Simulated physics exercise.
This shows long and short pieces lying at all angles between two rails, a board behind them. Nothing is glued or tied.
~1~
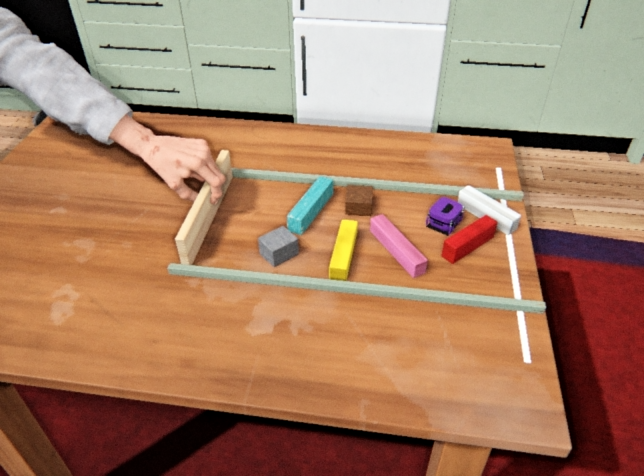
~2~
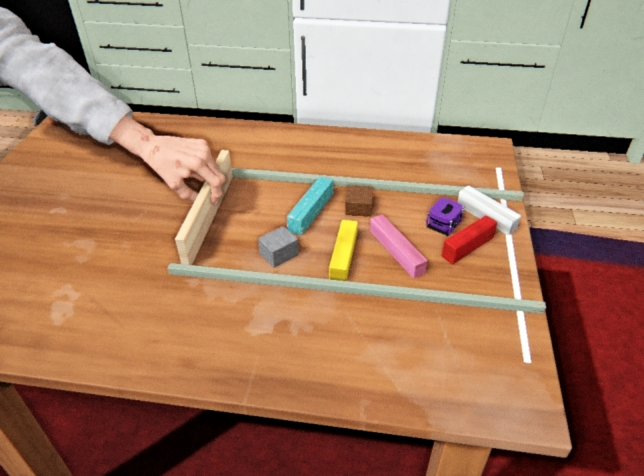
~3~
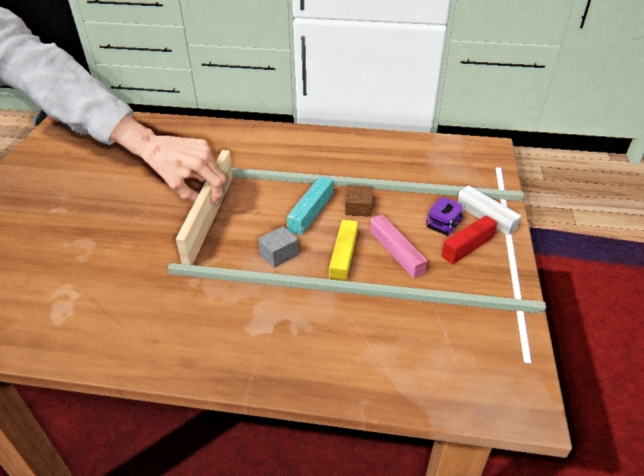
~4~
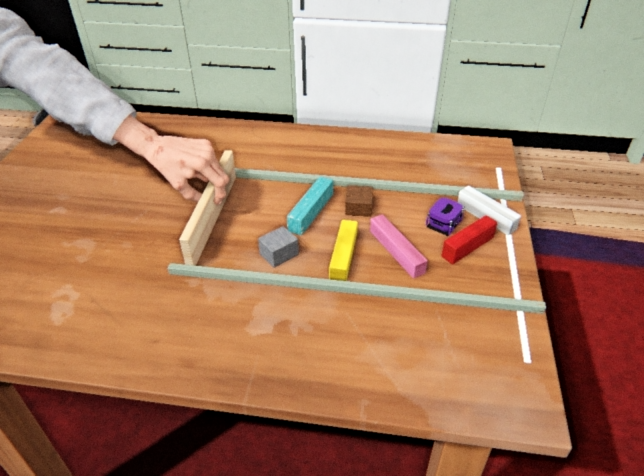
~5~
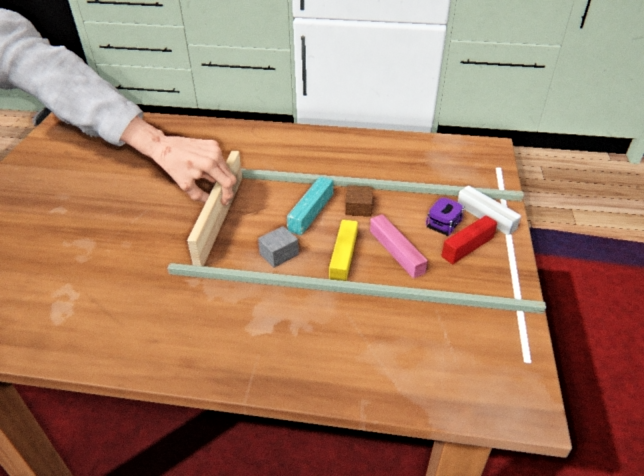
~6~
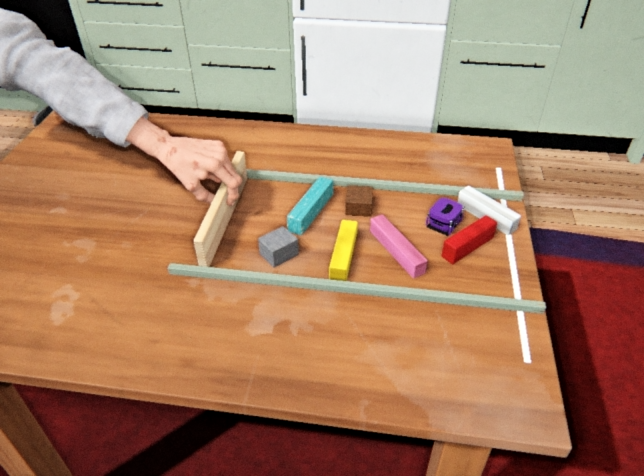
A hand slid a pale wooden board a short way to the right between two green rails on a table, while the colourful blocks and small purple object in front of it stayed still.
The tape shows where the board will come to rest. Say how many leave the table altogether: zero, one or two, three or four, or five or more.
As it turns out, the number that fall off is five or more.
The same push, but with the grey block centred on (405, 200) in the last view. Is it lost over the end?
It drops off.
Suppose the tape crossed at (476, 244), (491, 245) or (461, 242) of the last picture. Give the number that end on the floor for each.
The counts: 2, 4 and 1.
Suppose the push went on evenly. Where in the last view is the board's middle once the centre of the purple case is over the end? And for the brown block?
At (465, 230) for the purple case; at (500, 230) for the brown block.
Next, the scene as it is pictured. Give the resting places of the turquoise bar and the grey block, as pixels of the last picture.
Near (517, 223) and (530, 265).
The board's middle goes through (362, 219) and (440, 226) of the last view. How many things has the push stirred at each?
First 5, then 8.
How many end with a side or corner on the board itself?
It touches 2.
Soon after, none off yet; white stick at rest near (488, 210); red stick at rest near (470, 239); purple case at rest near (445, 217).
At rest, the number that fall off is five or more; fallen, yellow stick, brown block, pink stick, purple case, red stick and white stick.
